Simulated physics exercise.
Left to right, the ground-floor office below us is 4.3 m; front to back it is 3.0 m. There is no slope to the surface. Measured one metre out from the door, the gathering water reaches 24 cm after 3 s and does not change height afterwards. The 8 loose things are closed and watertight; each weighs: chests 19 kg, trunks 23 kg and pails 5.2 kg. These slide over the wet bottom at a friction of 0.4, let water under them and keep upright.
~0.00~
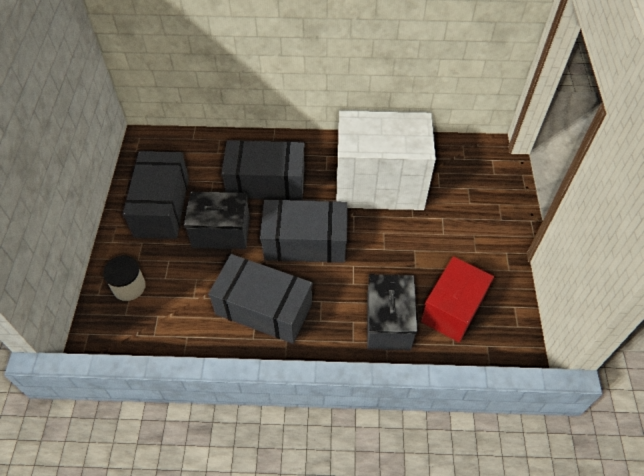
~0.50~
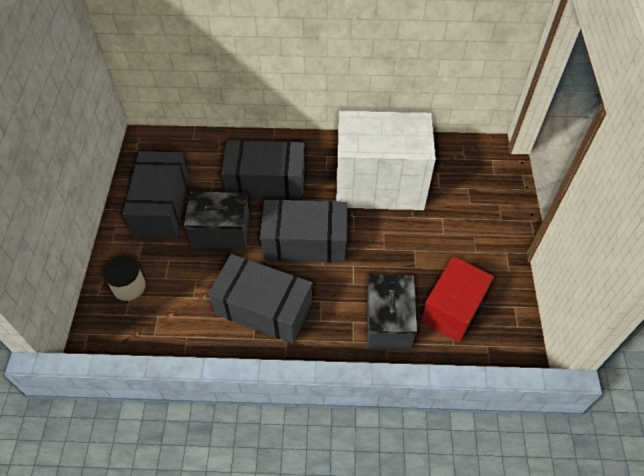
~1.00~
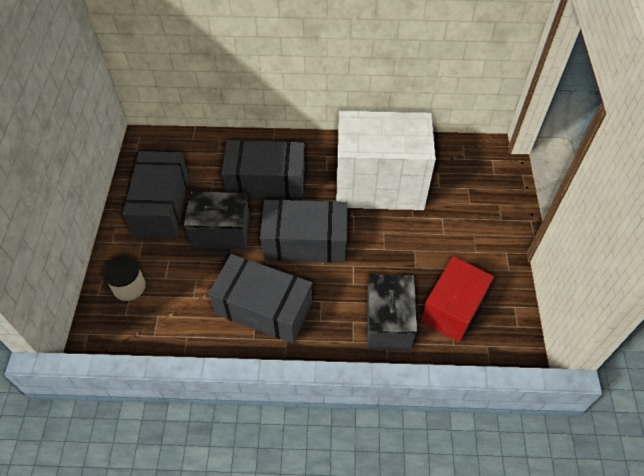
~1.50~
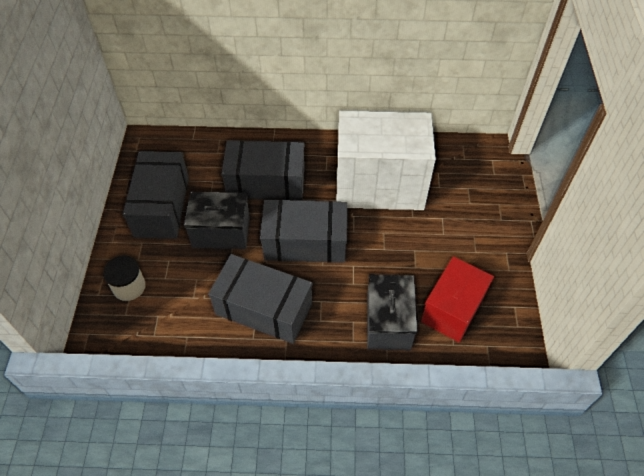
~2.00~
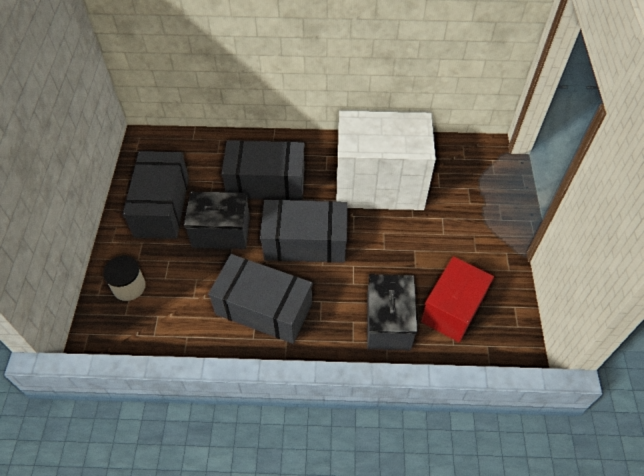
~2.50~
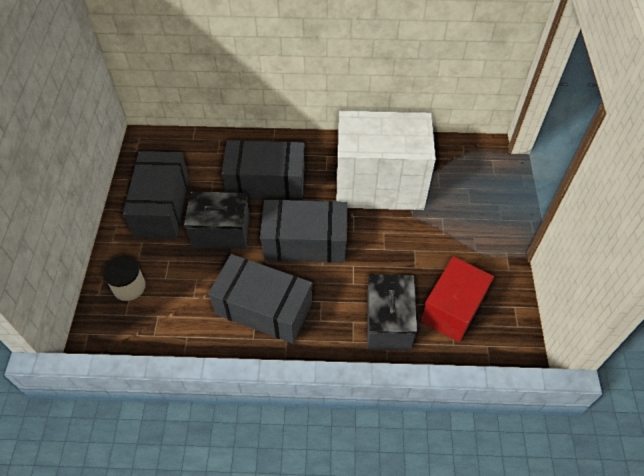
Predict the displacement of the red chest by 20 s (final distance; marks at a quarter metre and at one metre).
It will likely make a small trip.
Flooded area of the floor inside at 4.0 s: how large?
Somewhere around 4.5 m2, roughly.
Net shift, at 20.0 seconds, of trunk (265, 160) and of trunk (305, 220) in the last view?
60 cm and 60 cm respectively.
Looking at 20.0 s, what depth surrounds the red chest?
I'd say around 20 cm.
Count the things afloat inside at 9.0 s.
Count at that moment: 8.
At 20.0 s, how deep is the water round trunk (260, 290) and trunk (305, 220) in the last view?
About 22 and 20 cm.
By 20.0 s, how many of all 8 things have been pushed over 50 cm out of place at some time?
Result: 8.
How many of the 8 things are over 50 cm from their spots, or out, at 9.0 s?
That would be 3.
After 4.0 s the red chest is near (461, 289), 0.0 m from its start, aground; 0 afloat.
After 9.0 s the red chest is near (479, 338), 0.5 m from its start, afloat; 8 afloat.
After 16.0 s the red chest is near (481, 238), 0.5 m from its start, afloat; 8 afloat.
After 20.0 s the red chest is near (462, 215), 0.7 m from its start, afloat; 8 afloat.
